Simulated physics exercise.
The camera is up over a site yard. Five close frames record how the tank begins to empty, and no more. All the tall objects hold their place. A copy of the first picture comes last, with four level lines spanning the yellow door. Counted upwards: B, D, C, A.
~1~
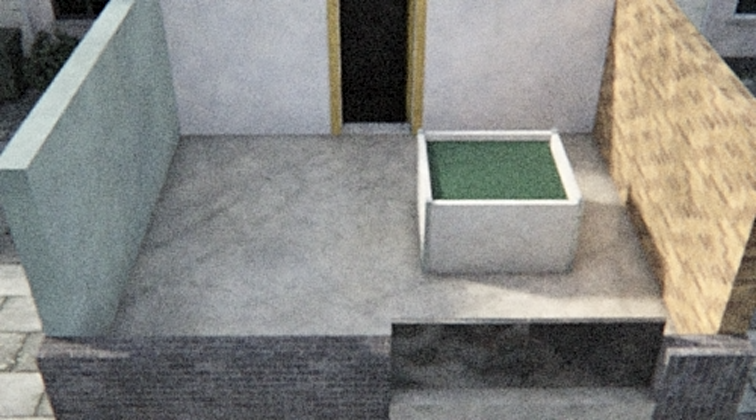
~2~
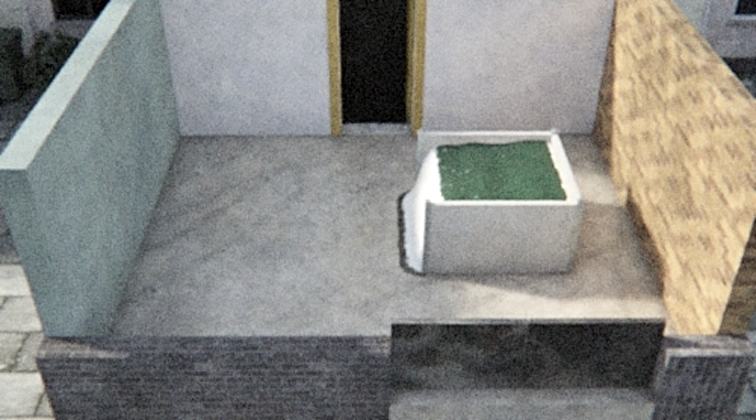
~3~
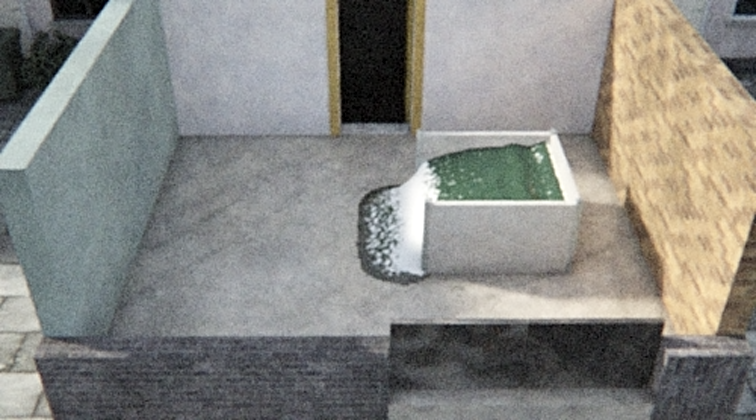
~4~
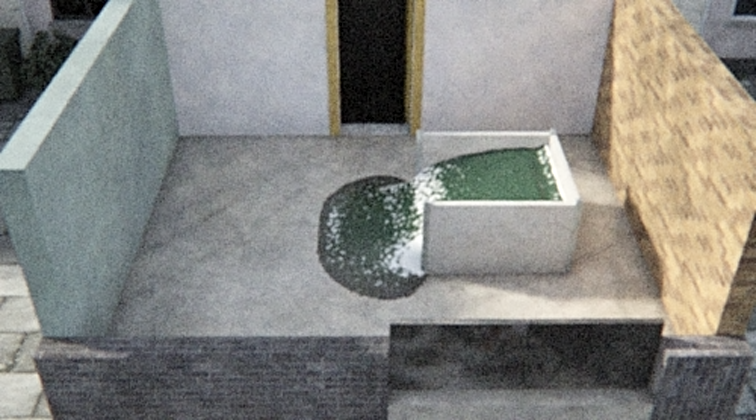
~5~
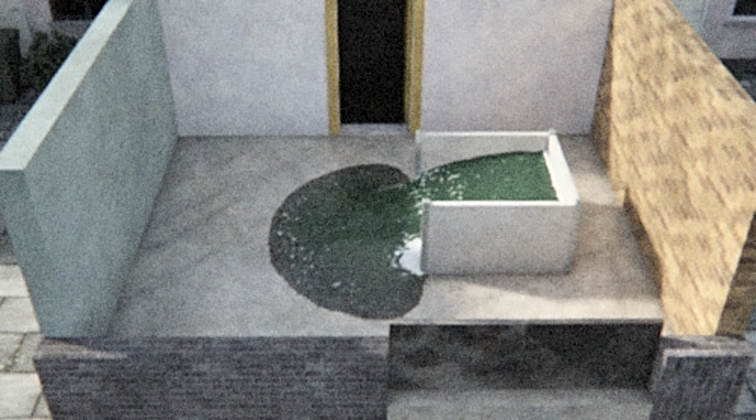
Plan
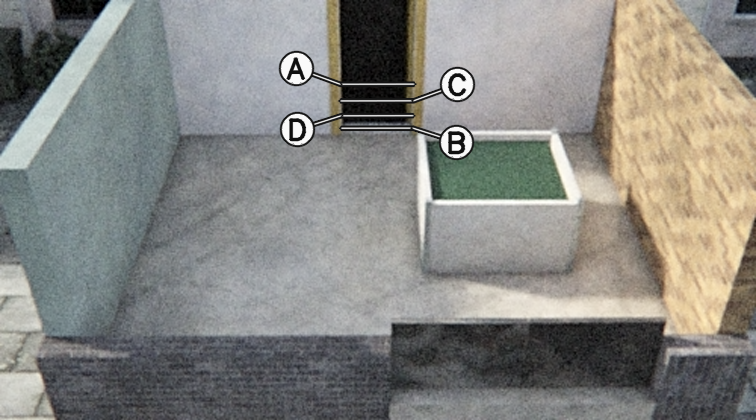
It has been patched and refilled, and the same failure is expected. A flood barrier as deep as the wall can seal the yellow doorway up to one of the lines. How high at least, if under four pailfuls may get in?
Use height B.
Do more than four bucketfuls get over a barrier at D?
No, not at all.
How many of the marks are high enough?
All of the four.
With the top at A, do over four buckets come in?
No, not at all.
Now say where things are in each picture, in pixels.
Water in the tank at rest, its middle at (495, 172); foot of the yellow doorway at (377, 134); shut gate at (527, 330).
Water covers 2 % of the ground and shows as far out as (421, 251).
Water covers 5 % of the ground and shows as far out as (393, 188).
Water covers 9 % of the ground and shows as far out as (361, 183).
Water covers 16 % of the ground and shows as far out as (283, 211).
On the marked copy, A at (377, 84); B at (377, 128); C at (377, 100); D at (377, 115); from the bottom up B, D, C, A.
If A is chosen, nothing gets over.
If B is chosen, nothing gets over.
If C is chosen, nothing gets over.
If D is chosen, nothing gets over.
